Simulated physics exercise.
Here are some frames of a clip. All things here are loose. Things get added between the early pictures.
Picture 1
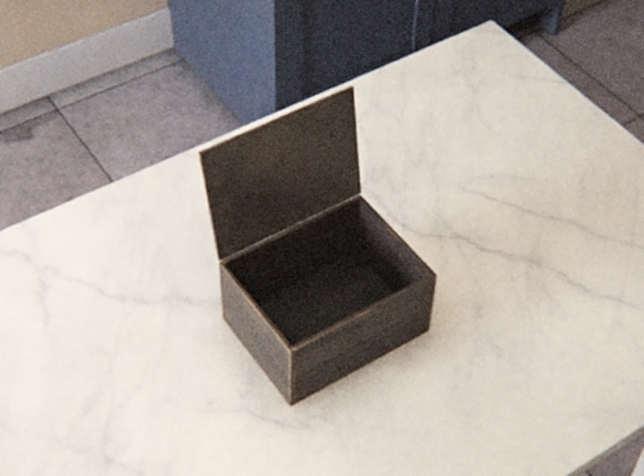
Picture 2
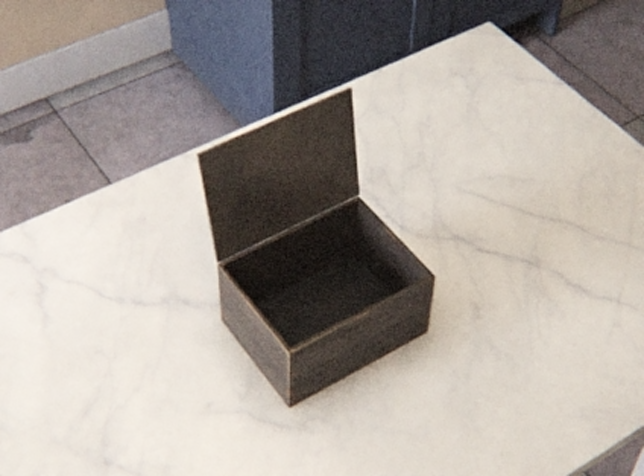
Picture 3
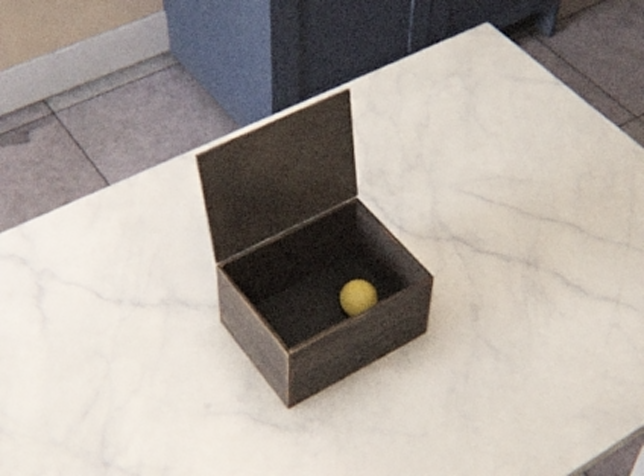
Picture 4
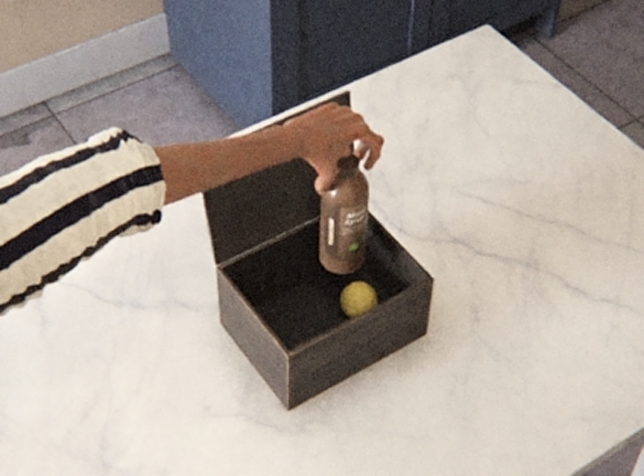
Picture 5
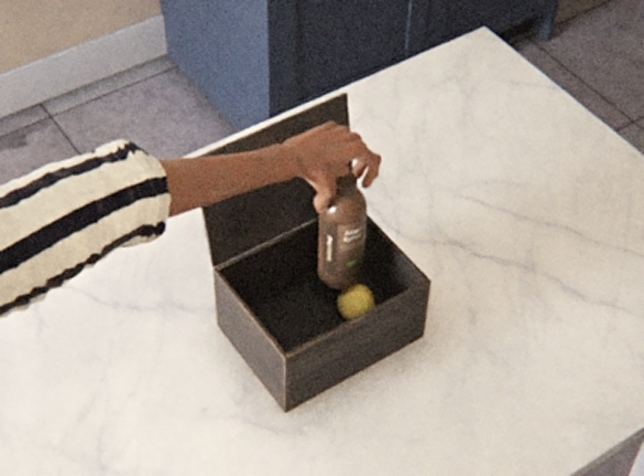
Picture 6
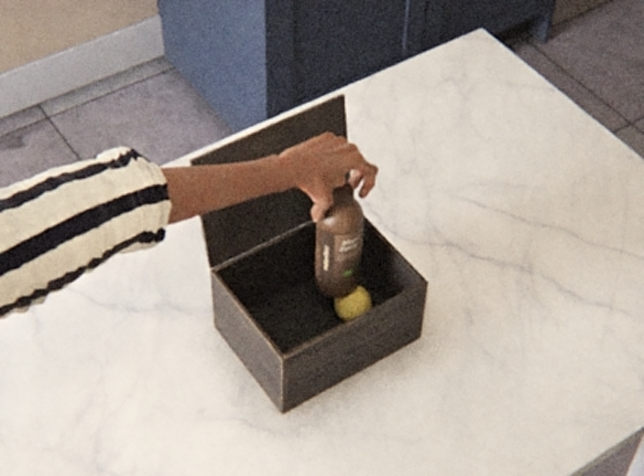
On a pale marble-topped table beside a blue-grey cabinet and tiled floor, the view looks down from above at an angle. A dark open box with its lid raised sits in the middle, empty at first, then with a yellow ball inside. A hand in a black-and-cream striped sleeve, reaching from the left, lowers a brown bottle into the box behind the ball.
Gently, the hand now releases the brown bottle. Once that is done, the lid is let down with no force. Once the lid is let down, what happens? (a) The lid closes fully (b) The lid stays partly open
Option a: The lid closes fully.
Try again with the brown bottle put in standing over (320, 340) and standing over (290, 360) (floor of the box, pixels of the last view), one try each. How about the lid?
For the first packing it cannot come down, and for the second it cannot come down.
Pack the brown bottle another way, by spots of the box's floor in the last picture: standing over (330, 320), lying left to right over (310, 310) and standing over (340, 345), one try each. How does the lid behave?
Try 1: Lid shut; try 2: Lid shut; try 3: Lid not shut.
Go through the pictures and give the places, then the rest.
In the first frame, the last thing is not in view yet.
In the second frame, the last thing is not in view yet.
In the third frame, the last thing is not in view yet.
In the fourth frame, coming down; brown bottle (344, 212).
In the fifth frame, coming down; brown bottle (342, 228).
In the sixth frame, in place under the hand; brown bottle (339, 238).
Then, 0.50 s after the last picture, brown bottle tipped 62° from how it was near (309, 282); yellow lemon rolled about its own width.
Then, 1.40 s after the last picture, lid 72° above the rim; brown bottle on its side near (304, 309); yellow lemon rolled about its own width.
Then, 2.10 s after the last picture, lid 25° above the rim; brown bottle on its side near (304, 309); yellow lemon rolled about its own width.
At rest, lid shut; tipped over in the box, brown bottle; moved from the start, yellow lemon. Seen from the same camera at the end, brown bottle near (304, 310).
